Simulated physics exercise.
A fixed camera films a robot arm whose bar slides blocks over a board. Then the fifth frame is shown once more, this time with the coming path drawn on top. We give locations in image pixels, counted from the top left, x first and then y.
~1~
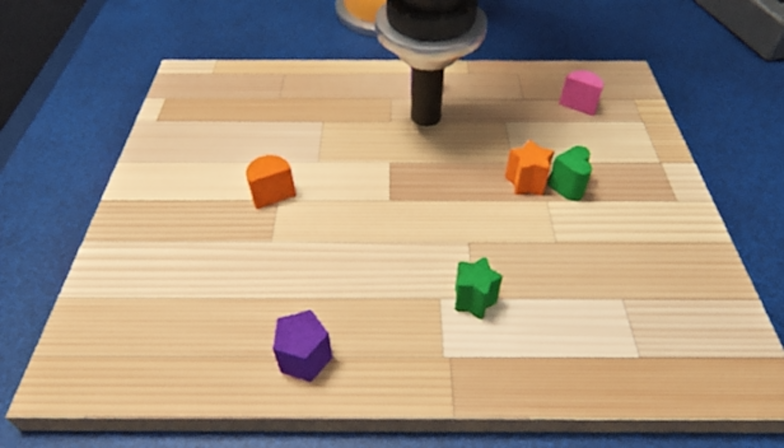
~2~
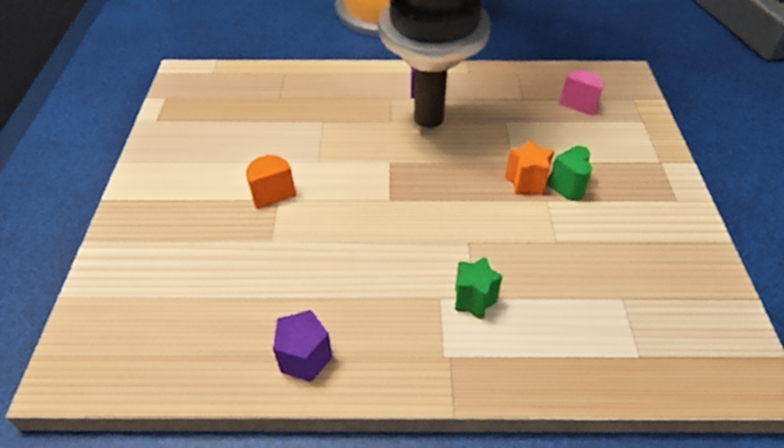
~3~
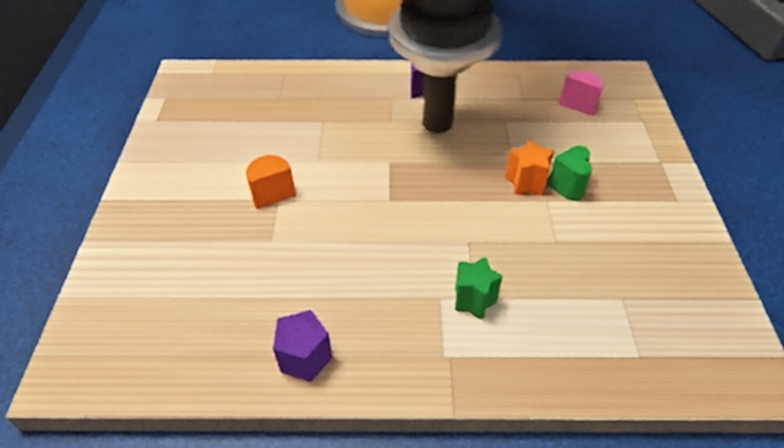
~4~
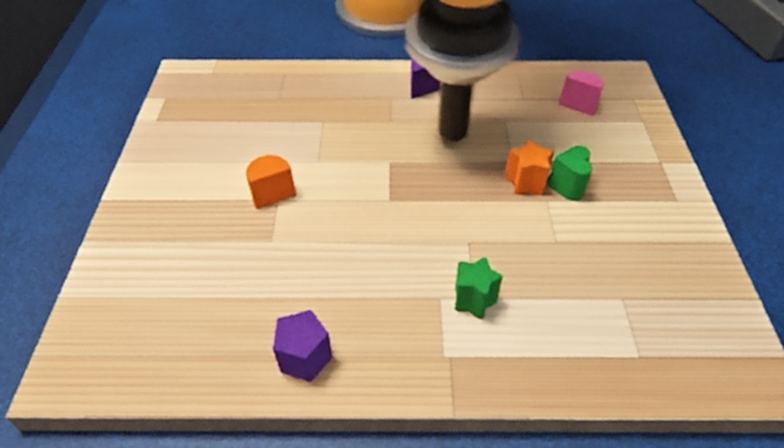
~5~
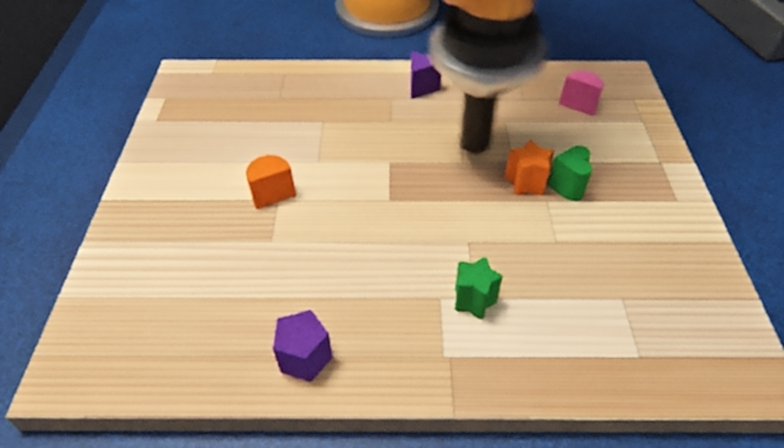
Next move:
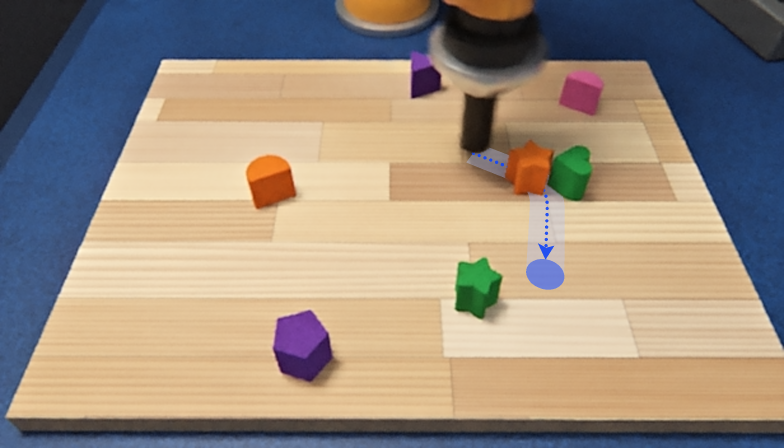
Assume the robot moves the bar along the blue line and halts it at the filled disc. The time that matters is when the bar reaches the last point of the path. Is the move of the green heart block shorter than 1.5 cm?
I'd say no.
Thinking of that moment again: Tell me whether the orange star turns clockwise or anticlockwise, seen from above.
Prediction: Counterclockwise.
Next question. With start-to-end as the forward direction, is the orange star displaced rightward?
Going by the path, no.
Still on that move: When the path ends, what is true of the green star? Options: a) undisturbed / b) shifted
Option a.
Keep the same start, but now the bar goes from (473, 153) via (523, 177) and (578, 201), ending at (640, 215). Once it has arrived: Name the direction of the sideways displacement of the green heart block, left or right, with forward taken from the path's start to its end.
Facing from start to end, it shifts left.
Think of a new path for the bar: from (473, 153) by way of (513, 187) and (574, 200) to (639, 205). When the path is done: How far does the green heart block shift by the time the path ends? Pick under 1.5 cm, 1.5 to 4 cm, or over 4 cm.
It goes beyond 4 cm.
The line goes from (473, 153) over (529, 176) and (547, 221) to (545, 274).
The first path, step by step. One third of the way, bar at (533, 166); orange star at (558, 169); green heart block at (597, 165), turned 45° anticlockwise.
Two thirds of the way, bar at (550, 212); orange star at (590, 207), turned 25° anticlockwise; green heart block at (606, 169), turned 70° anticlockwise.
At the end, bar at (548, 264); green star unmoved; orange star at (593, 213), turned 55° anticlockwise; green heart block at (606, 169), turned 70° anticlockwise.
